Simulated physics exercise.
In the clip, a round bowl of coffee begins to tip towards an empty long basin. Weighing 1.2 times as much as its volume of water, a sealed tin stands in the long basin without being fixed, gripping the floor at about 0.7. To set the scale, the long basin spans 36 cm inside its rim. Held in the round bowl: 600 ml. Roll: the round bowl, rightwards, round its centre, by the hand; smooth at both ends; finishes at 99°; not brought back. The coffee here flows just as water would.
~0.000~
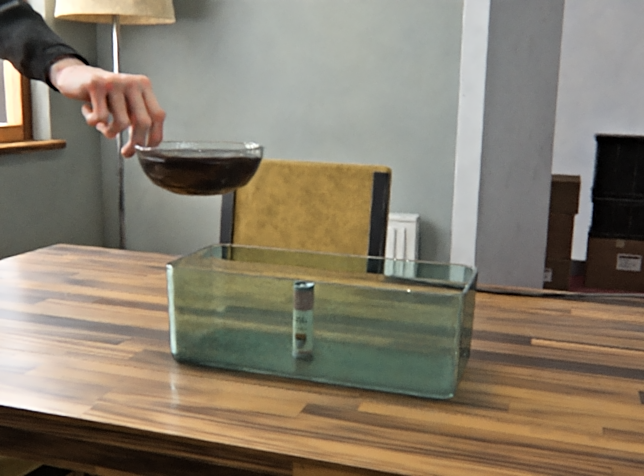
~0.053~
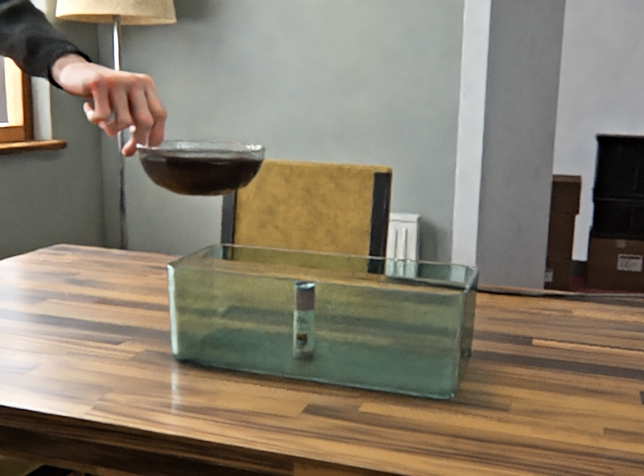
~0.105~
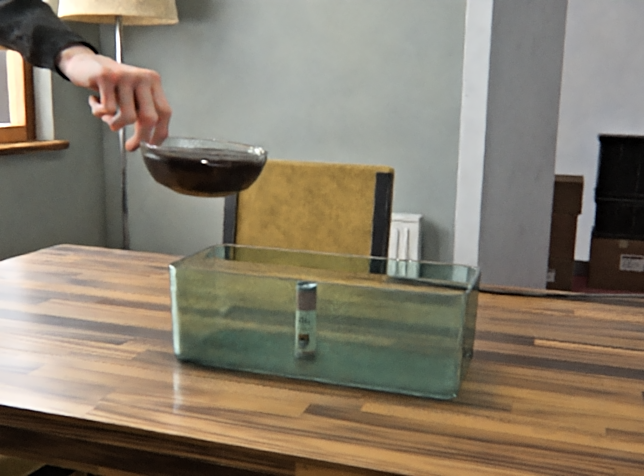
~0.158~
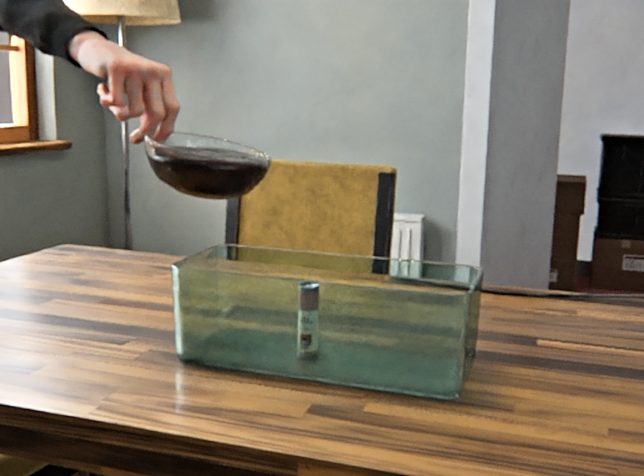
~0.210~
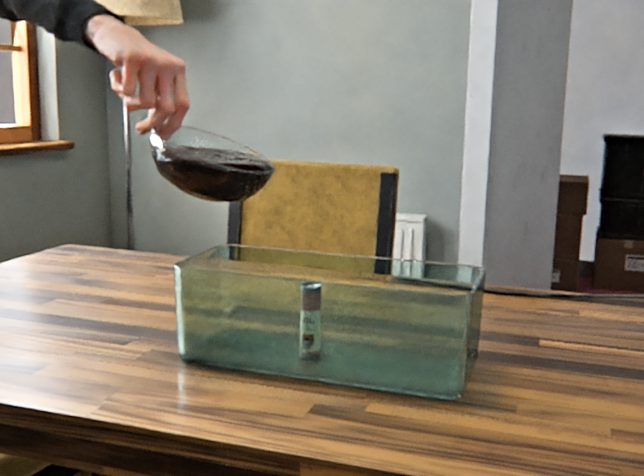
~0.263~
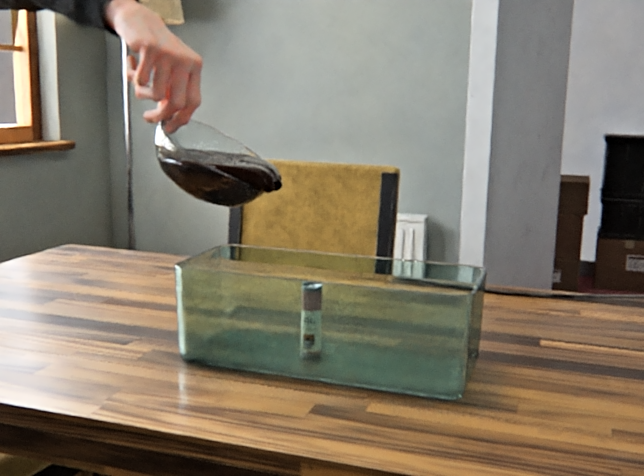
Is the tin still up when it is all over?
No. I'd say it will come down.
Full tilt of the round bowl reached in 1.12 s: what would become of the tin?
In that case the tin does not tip.
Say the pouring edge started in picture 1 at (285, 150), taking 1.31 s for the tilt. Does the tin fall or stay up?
It does not tip.
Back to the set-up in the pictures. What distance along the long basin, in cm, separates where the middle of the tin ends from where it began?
Around 5.5 cm.
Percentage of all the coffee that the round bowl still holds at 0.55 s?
Some 9 % of it is still there.
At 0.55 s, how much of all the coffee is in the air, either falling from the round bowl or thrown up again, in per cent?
About 24 per cent.
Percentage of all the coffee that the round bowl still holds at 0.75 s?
Roughly 0 per cent.
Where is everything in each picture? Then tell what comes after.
Tilt 0°; pouring edge (258, 150); surface from (151, 151) to (258, 157); the long basin's rim runs from (191, 256) to (471, 282); the tin's top is at (304, 288), in the first picture.
Tilt 1°; pouring edge (259, 152); surface from (152, 150) to (259, 158), in the second picture.
Tilt 5°; pouring edge (262, 156); surface from (155, 149) to (262, 160), in the third picture.
Tilt 12°; pouring edge (266, 164); surface from (160, 148) to (266, 163), in the fourth picture.
Tilt 20°; pouring edge (268, 174); surface from (166, 148) to (267, 167); 2 per cent is over the edge, in the fifth picture.
Tilt 30°; pouring edge (268, 185); surface from (170, 151) to (261, 172); 10 per cent is over the edge, in the sixth picture.
After 0.55 s the tilt is 87° and 9 per cent is still to pour; the tin stands where it began.
After 0.75 s the tilt is 99° and 0 per cent is still to pour; the tin leans 9°.
After 0.97 s the tilt is 99° and 0 per cent is still to pour; the tin leans 12°.
After 1.21 s the tilt is 99° and 0 per cent is still to pour; the tin leans 4°.
In the end the tin lies on its side.
